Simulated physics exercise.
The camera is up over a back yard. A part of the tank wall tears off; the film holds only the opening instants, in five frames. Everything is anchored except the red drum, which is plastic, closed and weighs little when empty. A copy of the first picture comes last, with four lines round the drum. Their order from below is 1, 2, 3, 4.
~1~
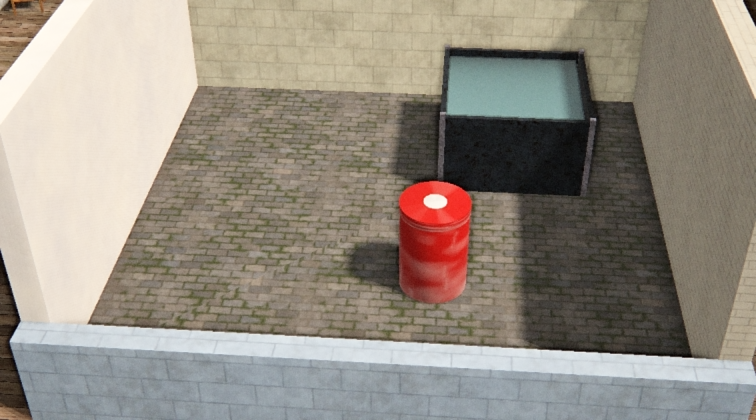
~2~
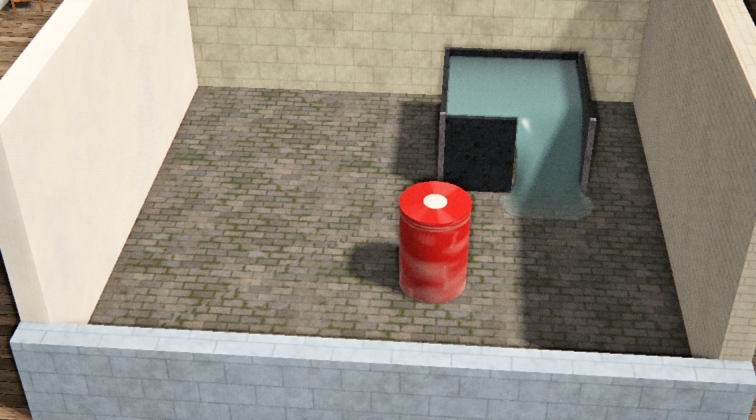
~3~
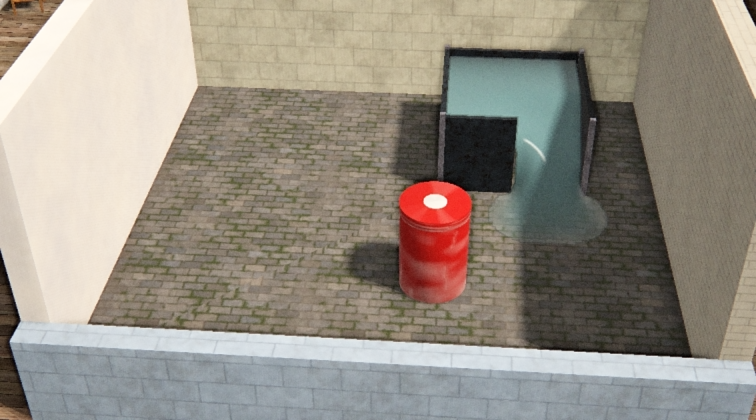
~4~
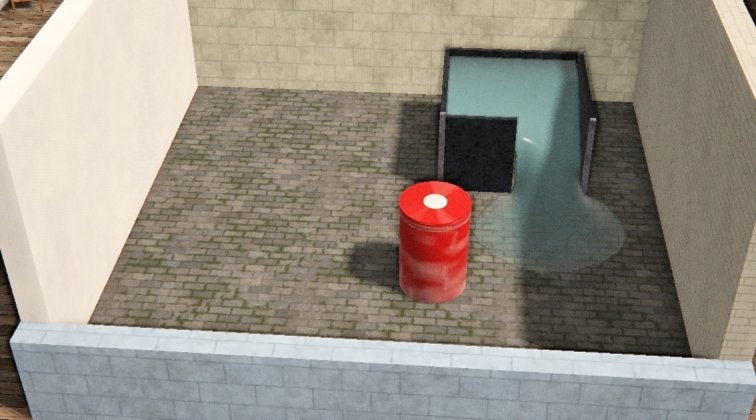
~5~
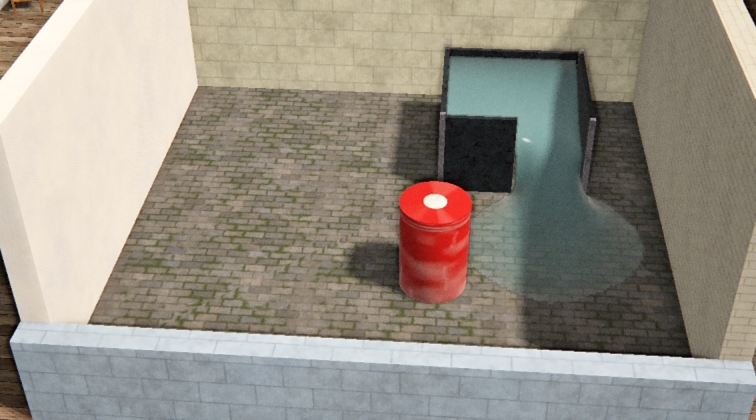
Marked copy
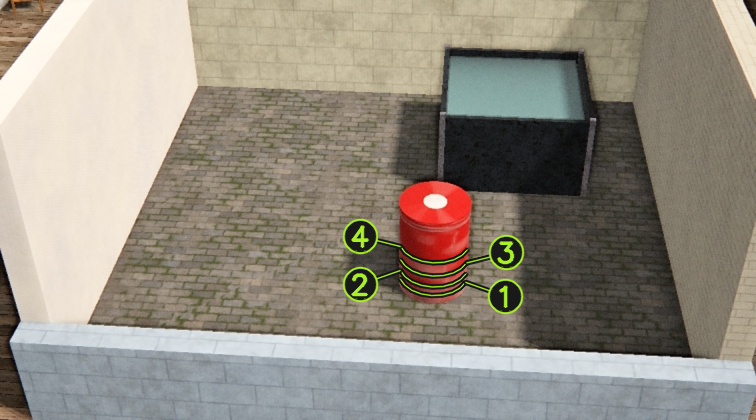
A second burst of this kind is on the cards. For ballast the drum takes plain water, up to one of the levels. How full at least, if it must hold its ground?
2.
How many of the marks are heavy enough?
Three.
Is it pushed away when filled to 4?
No, not at all.
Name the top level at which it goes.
It is 1.
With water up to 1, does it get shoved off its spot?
Yes, that goes wrong.
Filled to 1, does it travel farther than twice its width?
No, less.
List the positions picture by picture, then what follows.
Lid of the red drum at (435, 202); tank full, its middle at (515, 90).
Water covers 1 % of the ground and is seen nearest the drum at (524, 211).
Water covers 3 % of the ground and is seen nearest the drum at (498, 222).
Water covers 6 % of the ground and is seen nearest the drum at (505, 251).
Lid of the red drum at (435, 202); water covers 9 % of the ground and is seen nearest the drum at (484, 263).
On the marked copy, 1 at (431, 295); 2 at (432, 287); 3 at (432, 276); 4 at (432, 262); from the bottom up 1, 2, 3, 4.
If 1 is chosen, it is pushed about its own width away.
If 2 is chosen, it does not move.
If 3 is chosen, it does not move.
If 4 is chosen, it does not move.
